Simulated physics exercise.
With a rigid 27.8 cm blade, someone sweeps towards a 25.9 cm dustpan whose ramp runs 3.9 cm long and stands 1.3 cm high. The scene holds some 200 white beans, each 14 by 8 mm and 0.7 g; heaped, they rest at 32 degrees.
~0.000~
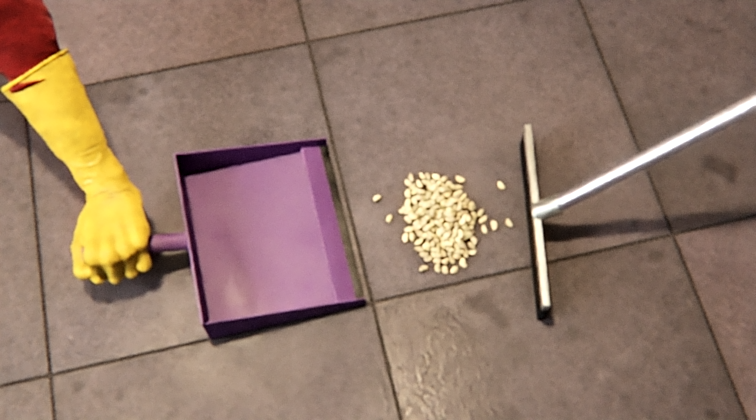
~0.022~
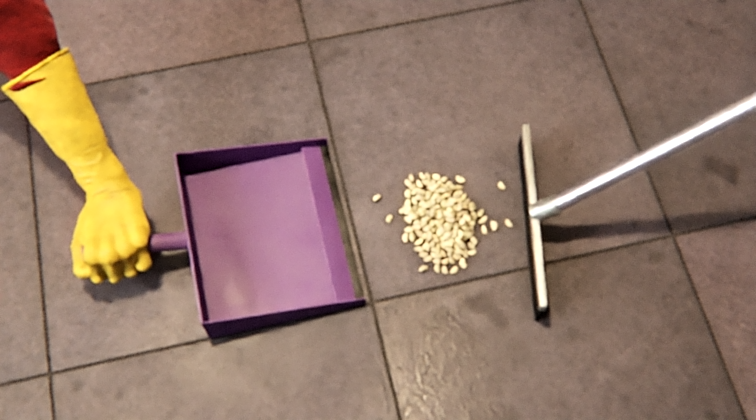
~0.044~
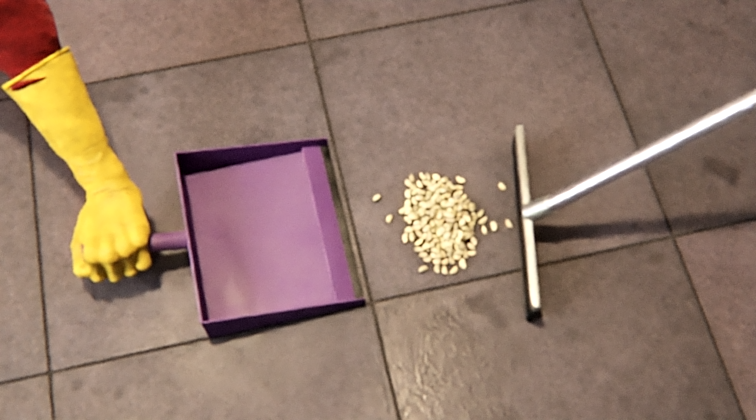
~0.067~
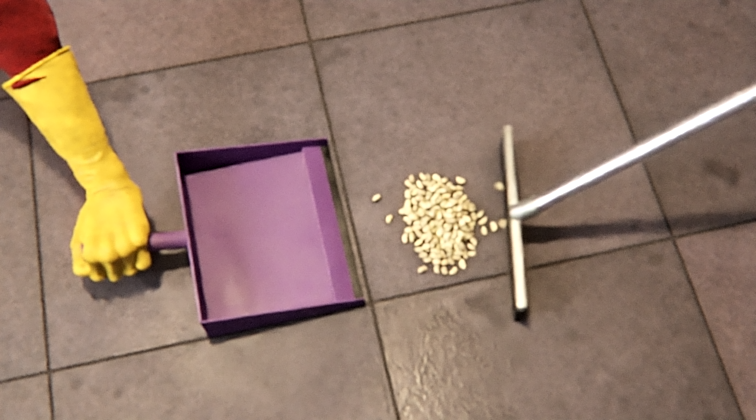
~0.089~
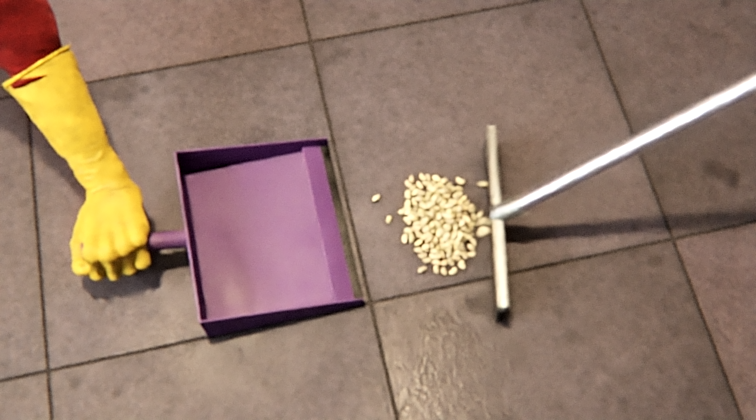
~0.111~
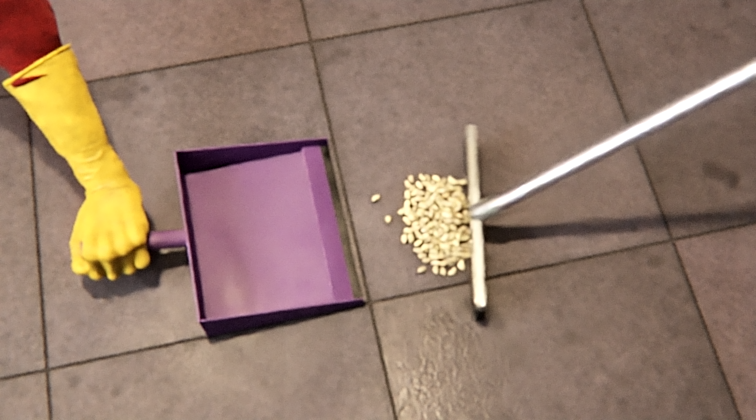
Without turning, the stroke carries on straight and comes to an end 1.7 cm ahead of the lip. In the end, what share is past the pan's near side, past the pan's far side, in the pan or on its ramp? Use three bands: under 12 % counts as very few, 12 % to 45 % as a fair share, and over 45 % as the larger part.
Past the pan's near side: Very few; past the pan's far side: Very few; in the pan or on its ramp: The larger part.
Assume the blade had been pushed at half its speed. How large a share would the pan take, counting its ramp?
About 20 per cent.
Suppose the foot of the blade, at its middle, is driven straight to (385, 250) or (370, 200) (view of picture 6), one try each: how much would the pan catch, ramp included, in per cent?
Close to 55 and 55 percent, in that order.
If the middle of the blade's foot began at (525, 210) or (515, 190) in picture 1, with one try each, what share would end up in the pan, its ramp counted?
Roughly 60 % and 60 %.
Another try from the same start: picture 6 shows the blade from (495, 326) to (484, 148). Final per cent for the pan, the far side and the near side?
Pan 40 % / far 5 % / near 5 %.
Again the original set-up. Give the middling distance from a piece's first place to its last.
It works out to some 18 cm.
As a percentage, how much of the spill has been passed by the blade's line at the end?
Estimate: Around 0 %.
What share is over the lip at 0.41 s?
About 60 percent up to then.
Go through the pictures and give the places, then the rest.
In the first frame, blade from (545, 306) to (527, 130), moved 0.0 cm, 0 of the pieces shifted so far; middle of the pieces at (441, 221); pan at (258, 241).
In the second frame, blade from (543, 306) to (525, 131), moved 0.3 cm, 0 of the pieces shifted so far; middle of the pieces at (441, 222).
In the third frame, blade from (535, 307) to (519, 131), moved 1.3 cm, 0 of the pieces shifted so far; middle of the pieces at (441, 222).
In the fourth frame, blade from (521, 307) to (507, 132), moved 3.1 cm, 1 of the pieces shifted so far; middle of the pieces at (440, 222).
In the fifth frame, blade from (503, 307) to (491, 132), moved 5.5 cm, 4 of the pieces shifted so far; middle of the pieces at (440, 223).
In the sixth frame, blade from (480, 307) to (470, 131), moved 8.4 cm, 49 of the pieces shifted so far; middle of the pieces at (438, 223); pan at (257, 239). The blade's pace is about 1.38 m/s, heading 15 degrees away from the viewer's side.
After 0.18 s, middle of the blade 9 cm from the lip; 0 % over the lip, far side 0 %, near side 0 %.
After 0.22 s, middle of the blade 6 cm from the lip; 0 % over the lip, far side 5 %, near side 5 %.
After 0.41 s, middle of the blade 5 cm from the lip; 60 % over the lip, far side 5 %, near side 5 %.
At rest (2.0 s), near side 5 %, far side 5 %, pan 60 %, in front of the lip or behind the blade 30 %.
